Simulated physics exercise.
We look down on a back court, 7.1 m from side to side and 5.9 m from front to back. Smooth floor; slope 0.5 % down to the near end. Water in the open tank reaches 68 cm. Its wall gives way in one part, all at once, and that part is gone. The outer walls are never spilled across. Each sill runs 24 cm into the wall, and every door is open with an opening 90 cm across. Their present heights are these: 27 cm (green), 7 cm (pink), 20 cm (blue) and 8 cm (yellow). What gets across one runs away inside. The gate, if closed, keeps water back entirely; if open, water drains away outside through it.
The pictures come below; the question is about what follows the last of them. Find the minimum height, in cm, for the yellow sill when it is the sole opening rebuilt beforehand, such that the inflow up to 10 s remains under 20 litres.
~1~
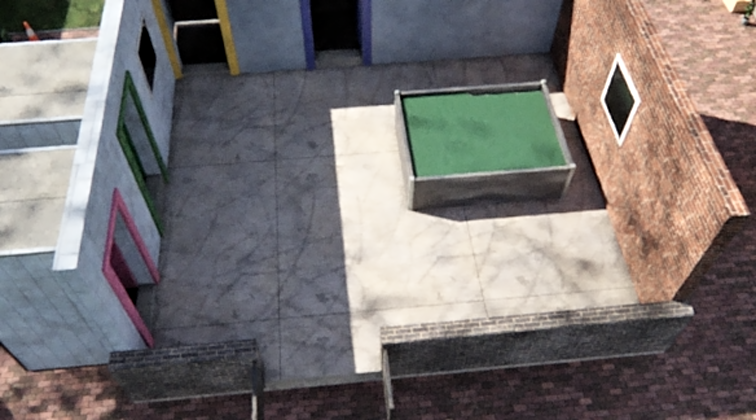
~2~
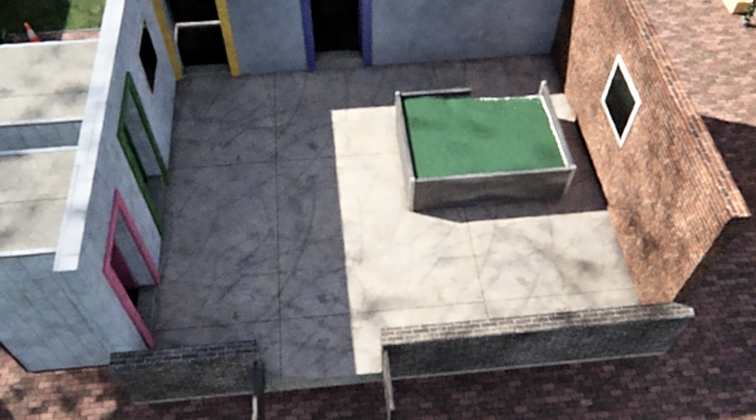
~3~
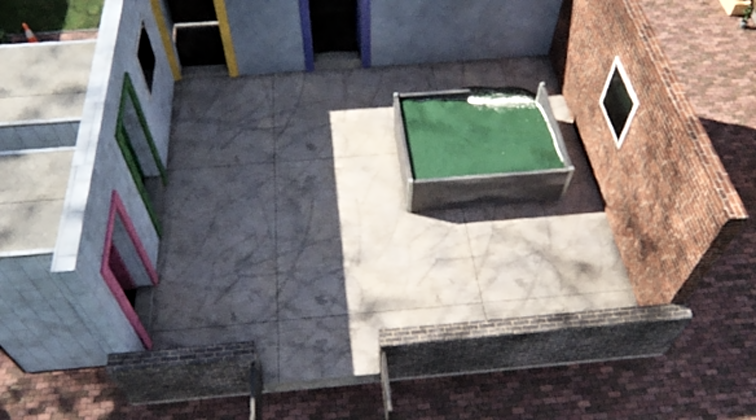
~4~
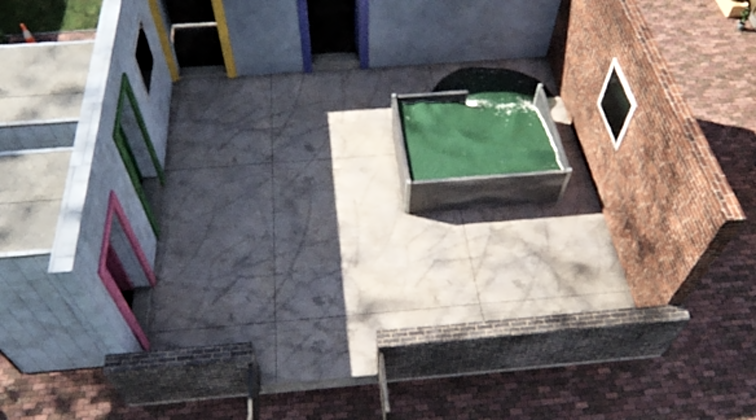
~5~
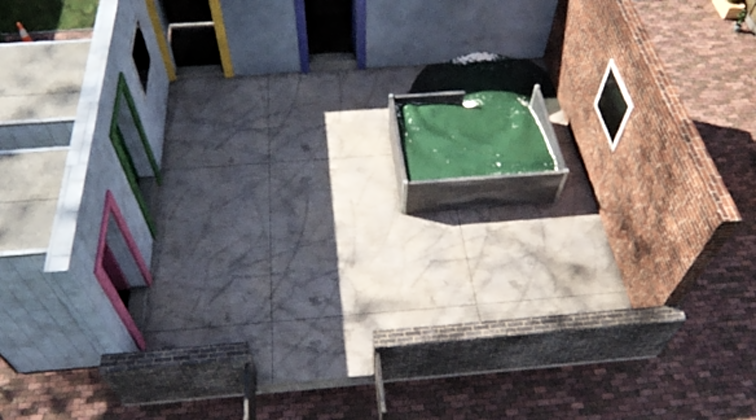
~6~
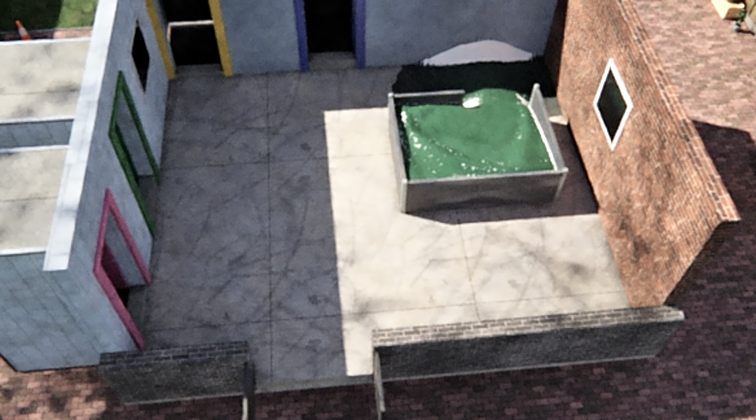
The minimum height is about 10 cm.
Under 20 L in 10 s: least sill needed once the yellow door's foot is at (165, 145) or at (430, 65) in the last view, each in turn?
In turn: Roughly 12.0 cm, roughly 25 cm.
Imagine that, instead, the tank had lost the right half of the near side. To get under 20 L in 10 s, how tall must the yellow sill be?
Some 9.0 cm.
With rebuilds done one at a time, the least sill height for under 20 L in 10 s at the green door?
For green: Close to 8.0 cm.
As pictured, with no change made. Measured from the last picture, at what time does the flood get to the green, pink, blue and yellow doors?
Times: Green 3.2 s, pink 4.0 s, blue 0.6 s, yellow 1.8 s.
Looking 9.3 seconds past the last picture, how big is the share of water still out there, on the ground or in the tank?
I'd estimate some 94 in a hundred.
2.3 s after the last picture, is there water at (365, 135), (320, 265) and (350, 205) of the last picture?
Listed order - soaked through, unwetted, unwetted.
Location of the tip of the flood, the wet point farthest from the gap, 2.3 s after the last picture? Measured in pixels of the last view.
Roughly at (169, 83) in the last view.
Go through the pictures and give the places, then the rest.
The first frame shows still water, 68 cm deep, in the open tank at (481, 132); the yellow door at (196, 33) is dry.
In the second frame, the front is at a hidden place, 0.3 m from the gap on the far side; 0.3 m2 of floor is wet, 68 cm left at the back.
In the third frame, the gap is on the far side, the front 0.8 m out at a hidden place; the back of the open tank holds 68 cm.
In the fourth frame, the front is at (468, 70), 1.4 m from the gap on the far side; 2.2 m2 of floor is wet, 68 cm left at the back.
In the fifth frame, the front is at (439, 64), 1.6 m from the gap on the far side; 3.5 m2 of floor is wet, 64 cm left at the back.
In the sixth frame, the gap is on the far side, the front 1.7 m out at (410, 64); the back of the open tank holds 58 cm; 3.8 m in a straight line remain to the yellow door at (190, 34).
Then, 0.7 s after the last picture water covers 10 % of the floor, deepest (58 cm) near (541, 61); it has not reached the yellow door.
Then, 2.3 s after the last picture water covers 40 % of the floor, deepest (36 cm) near (541, 61); 3 cm at the yellow door, 0 litres in over its 8 cm sill.
Then, 9.3 s after the last picture water covers 95 % of the floor, deepest (14 cm) near (150, 265); 8 cm at the yellow door, 45 litres in over its 8 cm sill.
At the yellow door as built, the water peaked near 12 cm, 7.1 s after the last picture.
With a sill of 8 cm, 46 litres would have come in within the 10 s; with 11 cm, 14 litres. So under 20 litres takes about 10 cm.
